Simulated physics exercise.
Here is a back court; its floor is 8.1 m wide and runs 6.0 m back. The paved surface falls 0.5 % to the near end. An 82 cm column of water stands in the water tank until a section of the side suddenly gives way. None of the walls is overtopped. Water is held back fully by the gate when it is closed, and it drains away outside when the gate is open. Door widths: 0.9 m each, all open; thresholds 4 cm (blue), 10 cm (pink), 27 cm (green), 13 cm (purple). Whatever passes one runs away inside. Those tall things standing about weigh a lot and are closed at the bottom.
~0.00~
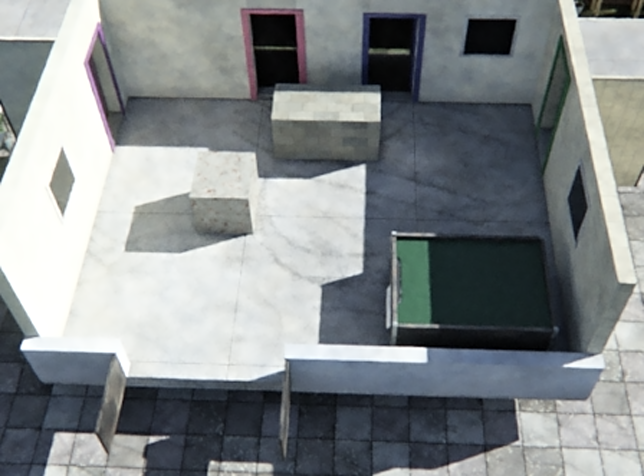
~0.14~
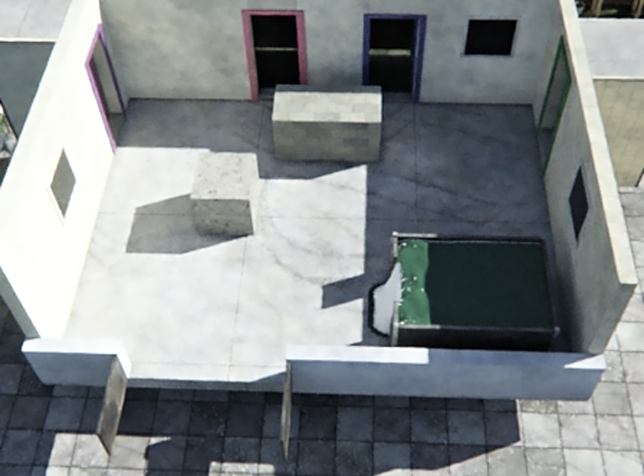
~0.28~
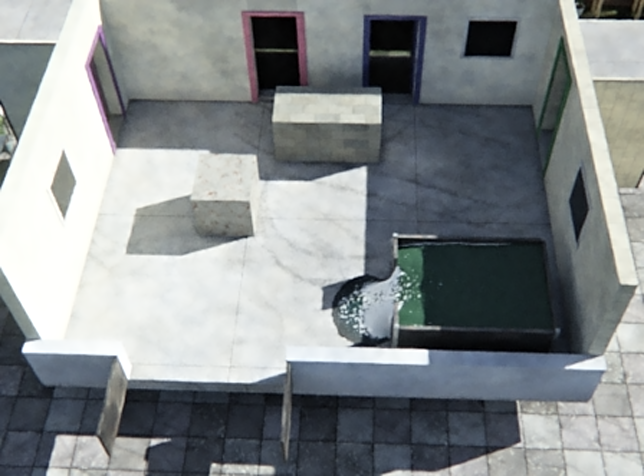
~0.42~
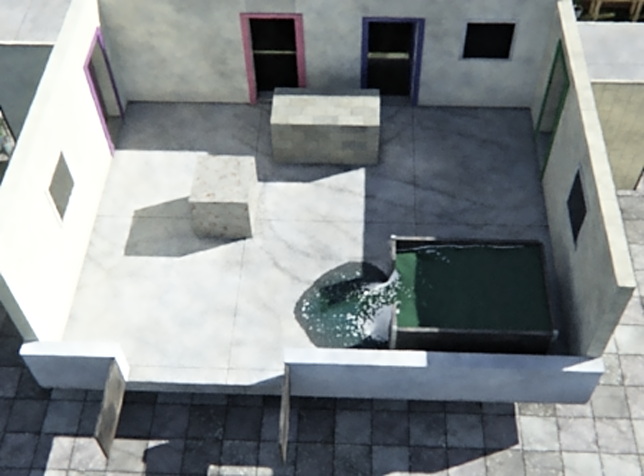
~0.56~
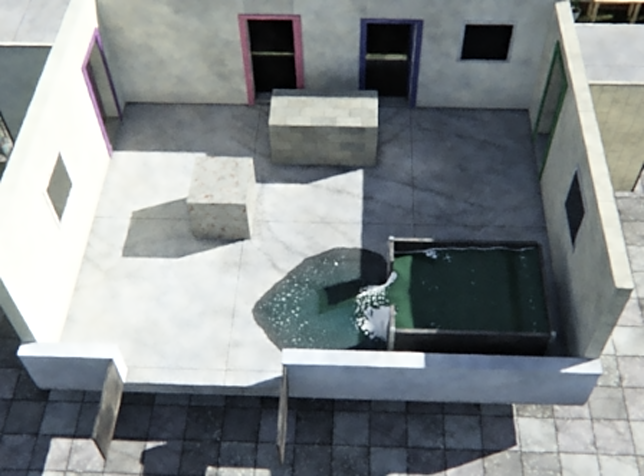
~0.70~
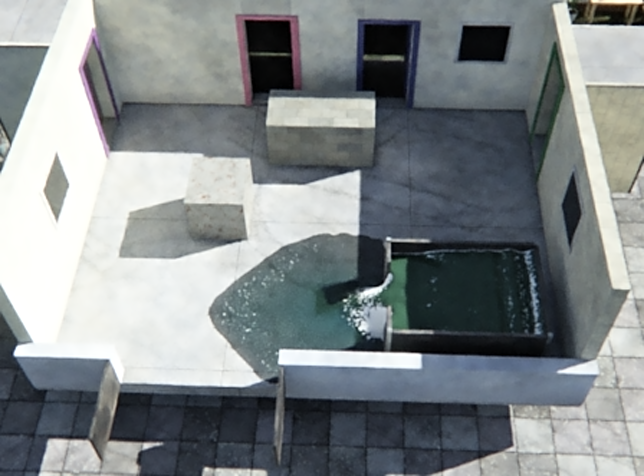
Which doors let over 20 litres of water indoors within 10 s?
At the blue door the amount let in will fall short of the limit; at the pink door the amount let in will fall short of the limit; at the green door the amount let in will fall short of the limit; at the purple door the amount let in will fall short of the limit.
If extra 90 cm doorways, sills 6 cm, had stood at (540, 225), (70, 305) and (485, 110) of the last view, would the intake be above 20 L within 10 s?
Well, the first is on the low side, the second is on the high side, and the third is on the low side.
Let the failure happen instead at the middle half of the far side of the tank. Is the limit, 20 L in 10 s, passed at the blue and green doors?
With respect to that limit, blue ends up outside it, green ends up inside it.
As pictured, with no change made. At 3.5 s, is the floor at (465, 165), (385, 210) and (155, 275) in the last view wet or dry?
Listed in sequence, the spots are bone dry, bone dry and drenched.
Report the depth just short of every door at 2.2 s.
In centimetres - blue: 0, pink: 0, green: 0, purple: 0.
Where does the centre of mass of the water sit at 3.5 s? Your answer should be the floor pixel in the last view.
I'd say somewhere around (317, 296).
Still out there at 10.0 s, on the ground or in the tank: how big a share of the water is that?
Around 76 percent of the water.
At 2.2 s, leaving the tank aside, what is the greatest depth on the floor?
It gets to some 38 cm.
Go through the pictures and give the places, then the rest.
The first frame shows still water, 82 cm deep, in the water tank at (471, 283).
In the second frame, water pours out at (396, 299) and has run 0.5 m, to (381, 288); typically 13 cm deep outside, 82 cm at the water tank's back.
In the third frame, water pours out at (396, 302) and has run 0.9 m, to (341, 297); typically 12 cm deep outside, 82 cm at the water tank's back.
In the fourth frame, water pours out at (394, 304) and has run 1.5 m, to (302, 319); typically 8 cm deep outside, 82 cm at the water tank's back.
In the fifth frame, the front is at (261, 304), 2.2 m from the gap at (392, 305); 3.8 m2 of floor is under water; 80 cm left at the back of the water tank.
In the sixth frame, water pours out at (389, 305) and has run 2.8 m, to (218, 304); typically 5 cm deep outside, 72 cm at the water tank's back.
After 1.4 s water covers 35 % of the floor and is deepest (48 cm) near (381, 318); blue door not reached, pink door not reached, green door not reached, purple door not reached.
After 2.2 s water covers 40 % of the floor and is deepest (38 cm) near (381, 318); blue door not reached, pink door not reached, green door not reached, purple door not reached.
After 3.5 s water covers 55 % of the floor and is deepest (30 cm) near (381, 318); blue door not reached, pink door 3 cm at the sill, 0 L in, green door not reached, purple door 3 cm at the sill, 0 L in.
After 6.0 s water covers 65 % of the floor and is deepest (19 cm) near (381, 318); blue door not reached, pink door 3 cm at the sill, 0 L in, green door not reached, purple door 6 cm at the sill, 0 L in.
After 10.0 s water covers 85 % of the floor and is deepest (11 cm) near (381, 318); blue door 5 cm at the sill, 0 L in, pink door 9 cm at the sill, 0 L in, green door not reached, purple door 7 cm at the sill, 0 L in.
